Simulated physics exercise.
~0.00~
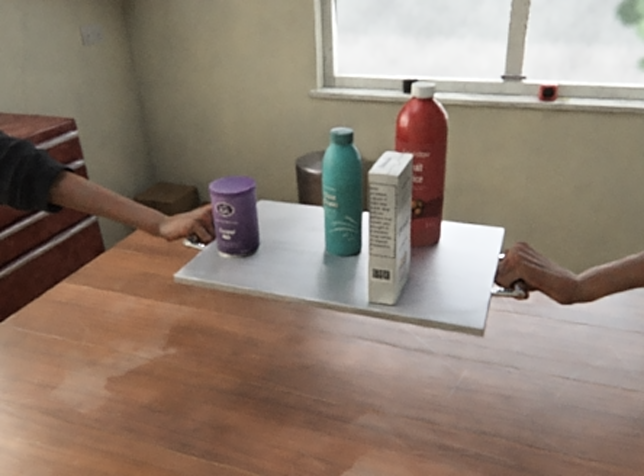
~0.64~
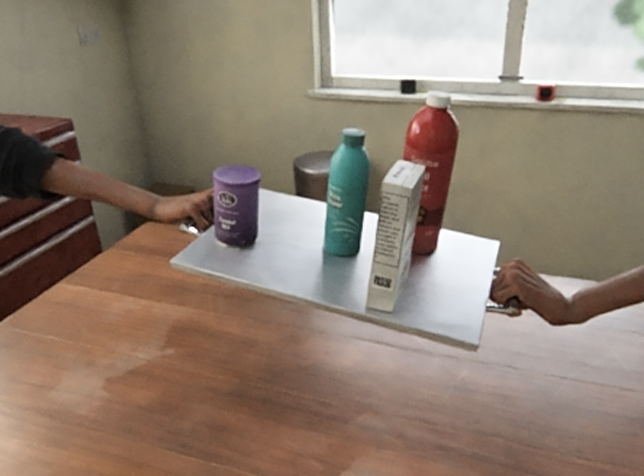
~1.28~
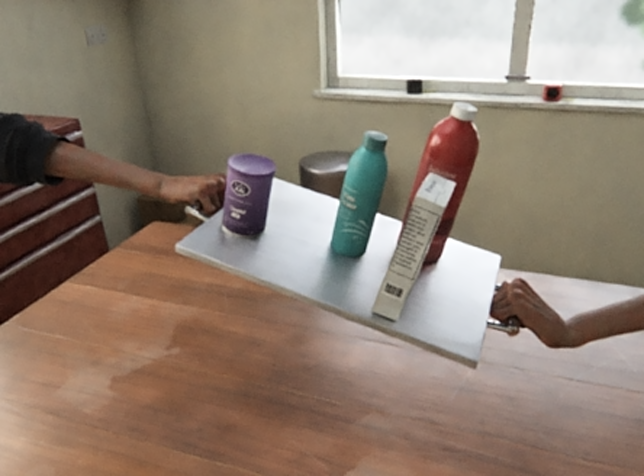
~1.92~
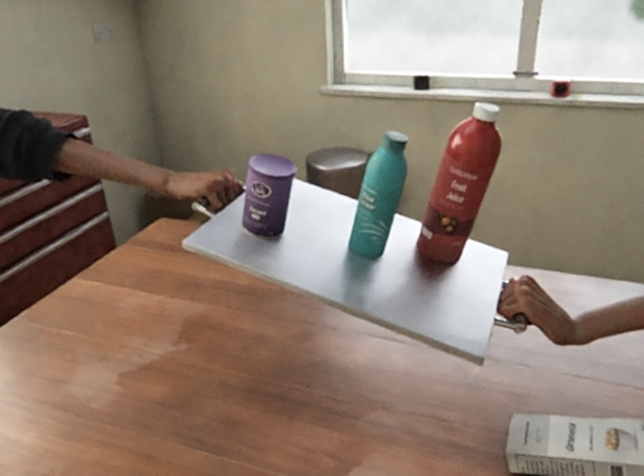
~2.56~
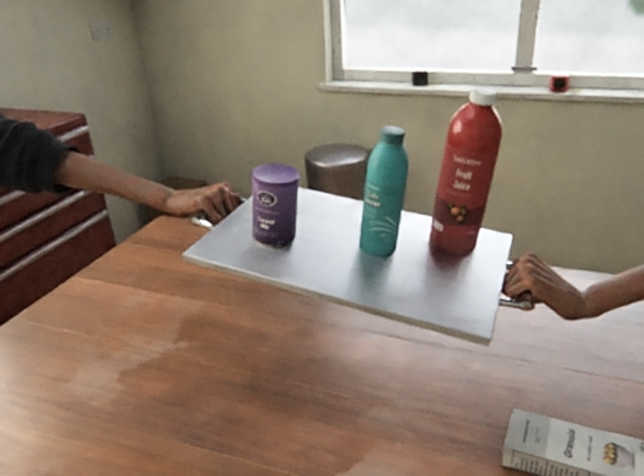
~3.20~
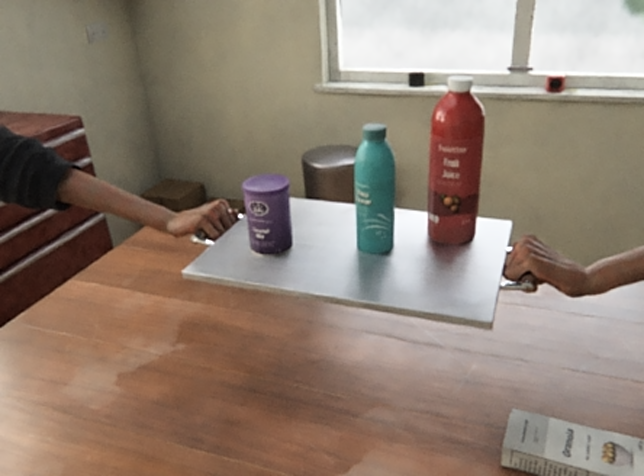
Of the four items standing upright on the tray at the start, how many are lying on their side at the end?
One of them is lying on its side at the end, the white packet. The red bottle, turquoise bottle and purple tin are still standing on the tray.
